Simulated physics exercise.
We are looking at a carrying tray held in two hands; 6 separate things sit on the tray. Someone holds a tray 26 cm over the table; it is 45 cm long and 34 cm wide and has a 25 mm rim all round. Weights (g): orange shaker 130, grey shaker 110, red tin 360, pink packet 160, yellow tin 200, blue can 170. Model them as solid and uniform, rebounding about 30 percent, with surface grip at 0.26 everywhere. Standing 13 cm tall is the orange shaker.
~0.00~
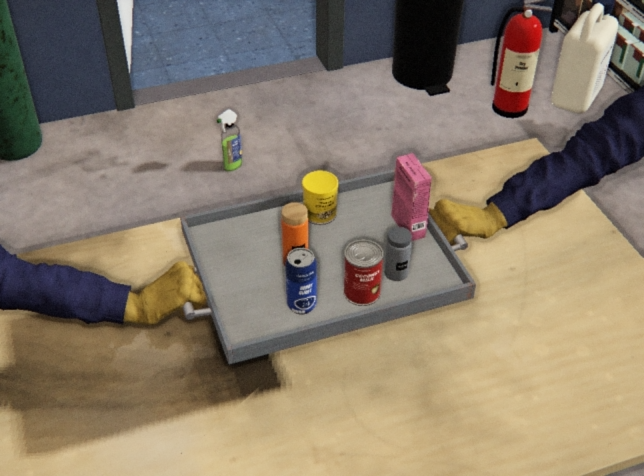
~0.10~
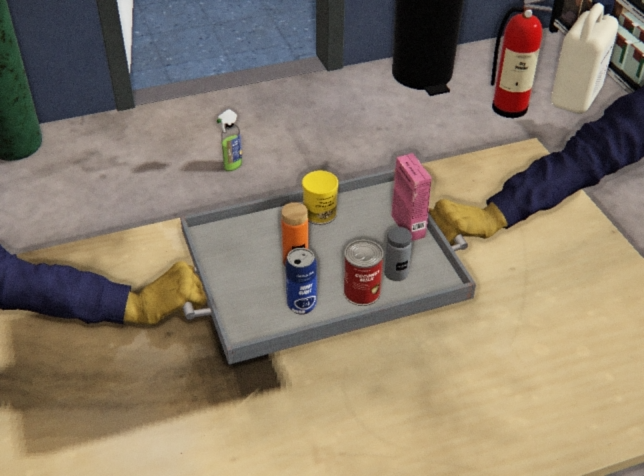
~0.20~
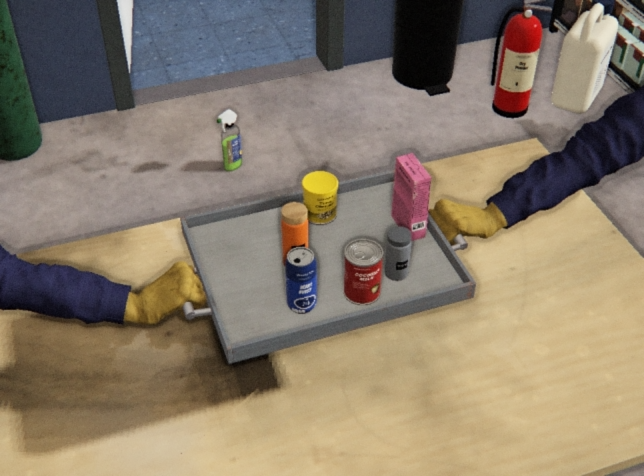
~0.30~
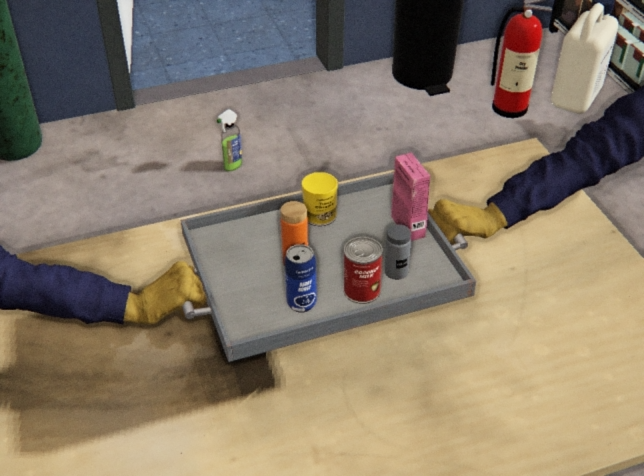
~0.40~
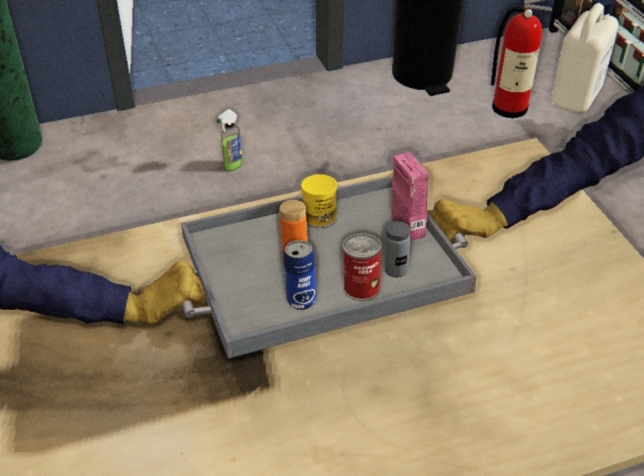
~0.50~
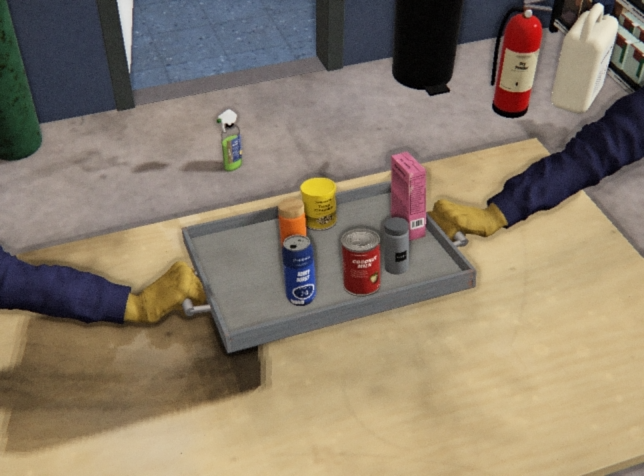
A grey tray held by two gloved hands above a wooden table stayed level at first, then its far edge dipped slightly, while the six cans, tins and packets on it kept their places.
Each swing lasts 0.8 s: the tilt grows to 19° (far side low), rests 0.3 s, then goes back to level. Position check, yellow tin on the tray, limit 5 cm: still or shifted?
Still.
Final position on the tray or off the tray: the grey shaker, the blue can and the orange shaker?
Observed: Grey shaker remains in bounds; blue can exits its support; orange shaker exits its support.
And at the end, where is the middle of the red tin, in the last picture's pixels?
You'll see it about at (330, 213) in the last picture.
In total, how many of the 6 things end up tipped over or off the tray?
Altogether, 3.
Around 1.20 s, tilt 19°, far edge down; pink packet tipped 4° against what carries it; blue can shifted 11 cm; red tin shifted 11 cm.
Around 1.60 s, tilt 10°, far edge down; orange shaker and blue can now off the tray; grey shaker tipped 51° against what carries it; red tin shifted 17 cm.
Finally (2.5 s), off the tray, orange shaker and blue can; on their side or leaning hard on the tray, grey shaker; not toppled but over 5 cm from the start, red tin and pink packet; yellow tin still in place (within 5 cm). Final places as that camera would see them, yellow tin near (318, 195).
